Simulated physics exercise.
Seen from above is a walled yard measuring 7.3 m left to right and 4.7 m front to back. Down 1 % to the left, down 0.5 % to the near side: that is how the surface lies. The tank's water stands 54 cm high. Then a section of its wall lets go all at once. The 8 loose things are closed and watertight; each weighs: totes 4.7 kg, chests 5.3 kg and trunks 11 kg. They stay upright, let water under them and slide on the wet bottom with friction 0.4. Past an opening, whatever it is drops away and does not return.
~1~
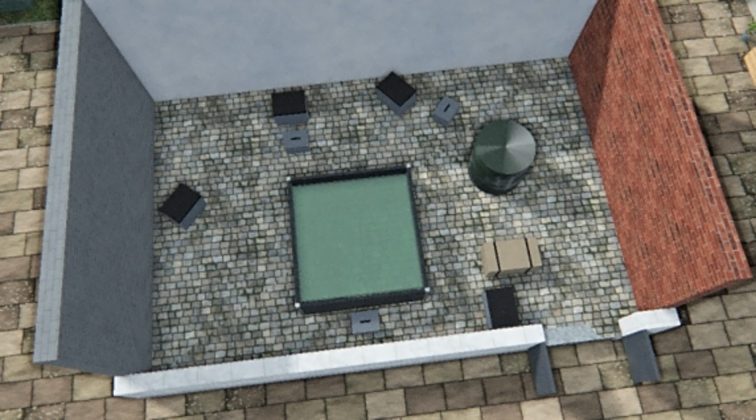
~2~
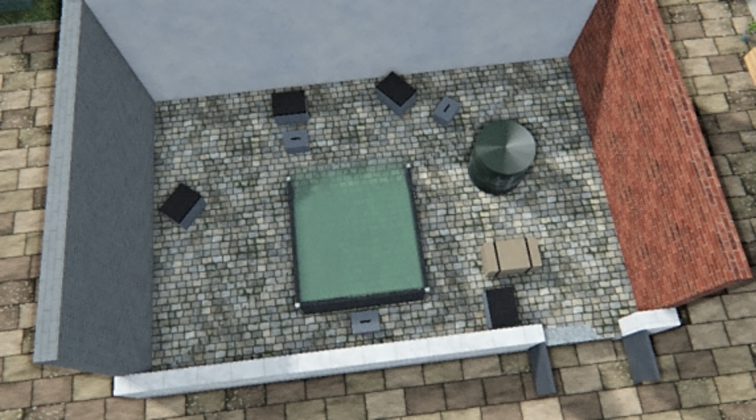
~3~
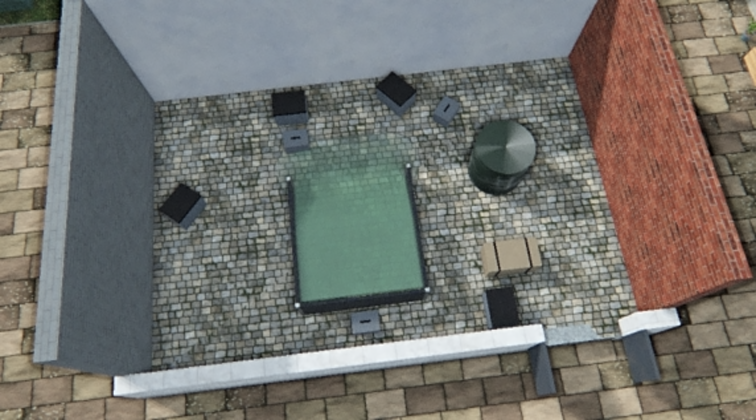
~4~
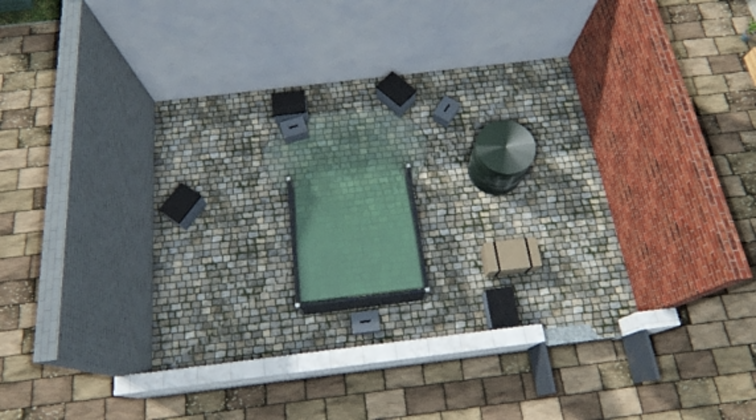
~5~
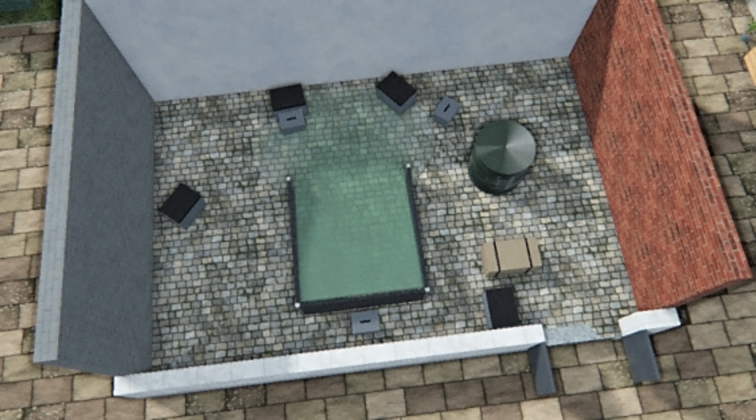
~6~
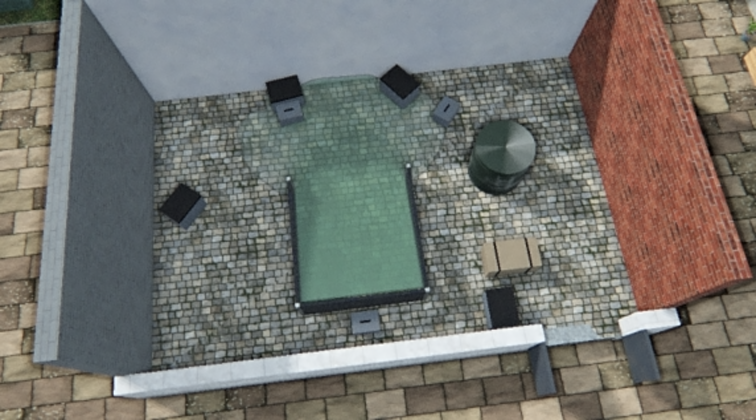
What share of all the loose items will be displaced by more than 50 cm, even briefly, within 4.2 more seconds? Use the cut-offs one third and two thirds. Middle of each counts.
One to two thirds.
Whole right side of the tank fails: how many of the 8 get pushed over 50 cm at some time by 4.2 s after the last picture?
In that case the number is 5.
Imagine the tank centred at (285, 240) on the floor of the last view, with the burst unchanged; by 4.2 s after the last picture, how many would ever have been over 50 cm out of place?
Result: 5.
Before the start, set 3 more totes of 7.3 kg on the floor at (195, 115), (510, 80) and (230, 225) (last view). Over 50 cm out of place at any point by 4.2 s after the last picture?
Check, in order - exceeded, exceeded, not exceeded.
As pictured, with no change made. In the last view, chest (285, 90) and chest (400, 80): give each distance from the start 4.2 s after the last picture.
The first ends 300 centimetres from its start and the second 450 centimetres.
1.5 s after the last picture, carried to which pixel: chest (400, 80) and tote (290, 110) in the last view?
Around (519, 77) and (213, 120).
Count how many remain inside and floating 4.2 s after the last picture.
Total: 3.
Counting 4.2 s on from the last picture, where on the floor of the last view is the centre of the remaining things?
Close to (390, 286).
Then, 0.4 s after the last picture 1 of 8 are over 50 cm from their spots; 3 afloat.
Then, 1.5 s after the last picture 4 of 8 are over 50 cm from their spots; 3 afloat.
Then, 2.8 s after the last picture 5 of 8 are over 50 cm from their spots; 3 afloat.
Then, 4.2 s after the last picture 5 of 8 are over 50 cm from their spots, and 5 have been at some point; 3 afloat.
